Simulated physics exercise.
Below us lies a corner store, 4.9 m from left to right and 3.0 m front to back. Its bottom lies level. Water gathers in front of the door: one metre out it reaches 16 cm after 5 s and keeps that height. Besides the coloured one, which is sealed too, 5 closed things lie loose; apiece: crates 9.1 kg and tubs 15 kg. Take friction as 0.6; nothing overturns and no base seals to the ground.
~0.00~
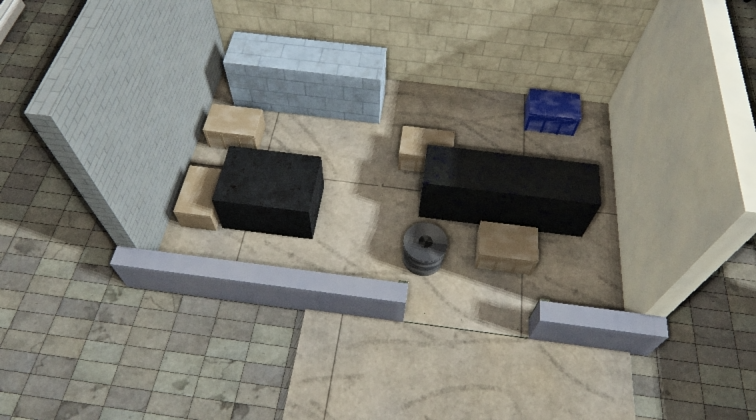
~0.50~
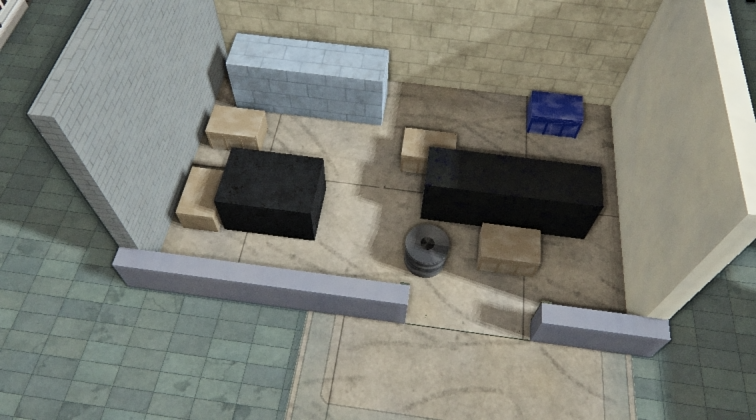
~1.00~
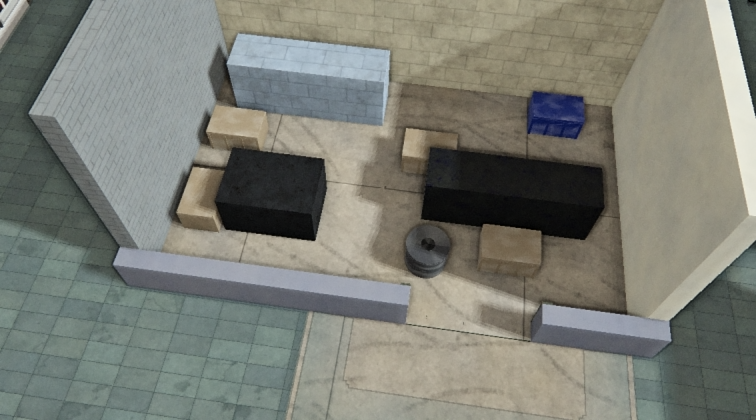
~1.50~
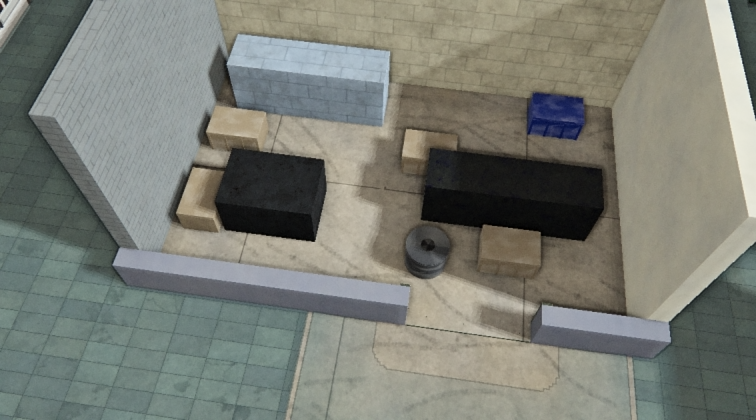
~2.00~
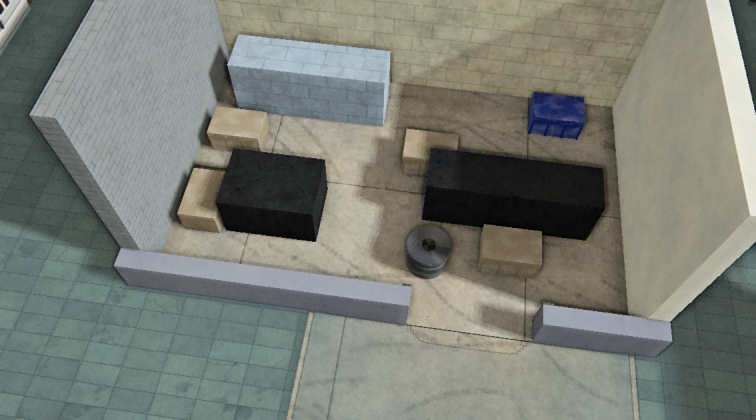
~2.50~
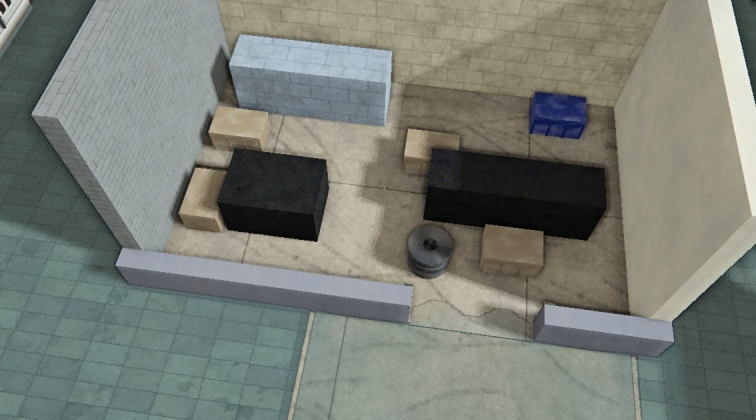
Greenish water spreads over the paving outside a small store while the crates inside stay still.
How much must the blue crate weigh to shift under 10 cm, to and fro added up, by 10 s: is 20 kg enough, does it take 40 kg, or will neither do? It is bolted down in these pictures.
Verdict: The lower weight is enough.
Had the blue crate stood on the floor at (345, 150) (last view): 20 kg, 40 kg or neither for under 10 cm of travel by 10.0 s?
The smaller is enough.
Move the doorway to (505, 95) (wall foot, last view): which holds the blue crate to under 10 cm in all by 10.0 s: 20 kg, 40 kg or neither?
In that case only the larger load is enough.
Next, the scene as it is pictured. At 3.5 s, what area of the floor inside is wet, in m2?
About 0.5 m2.
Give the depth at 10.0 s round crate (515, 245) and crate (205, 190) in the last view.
Roughly 9 and 4 cm.
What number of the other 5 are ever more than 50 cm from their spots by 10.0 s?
That makes 2.
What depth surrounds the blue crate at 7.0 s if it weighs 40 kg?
Roughly 1 cm.
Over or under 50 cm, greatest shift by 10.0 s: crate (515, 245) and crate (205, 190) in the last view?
In turn: Over, short of it.
After 3.5 s the blue crate would be 0 cm from its start with 20 kg and 0 cm from its start with 40 kg; 0 cm of water round it then.
After 4.5 s the blue crate would be 0 cm from its start with 20 kg and 0 cm from its start with 40 kg; 0 cm of water round it then.
After 7.0 s the blue crate would be 0 cm from its start with 20 kg and 0 cm from its start with 40 kg; 1 cm of water round it then.
After 10.0 s the blue crate would be 0 cm from its start with 20 kg and 0 cm from its start with 40 kg; 5 cm of water round it then.
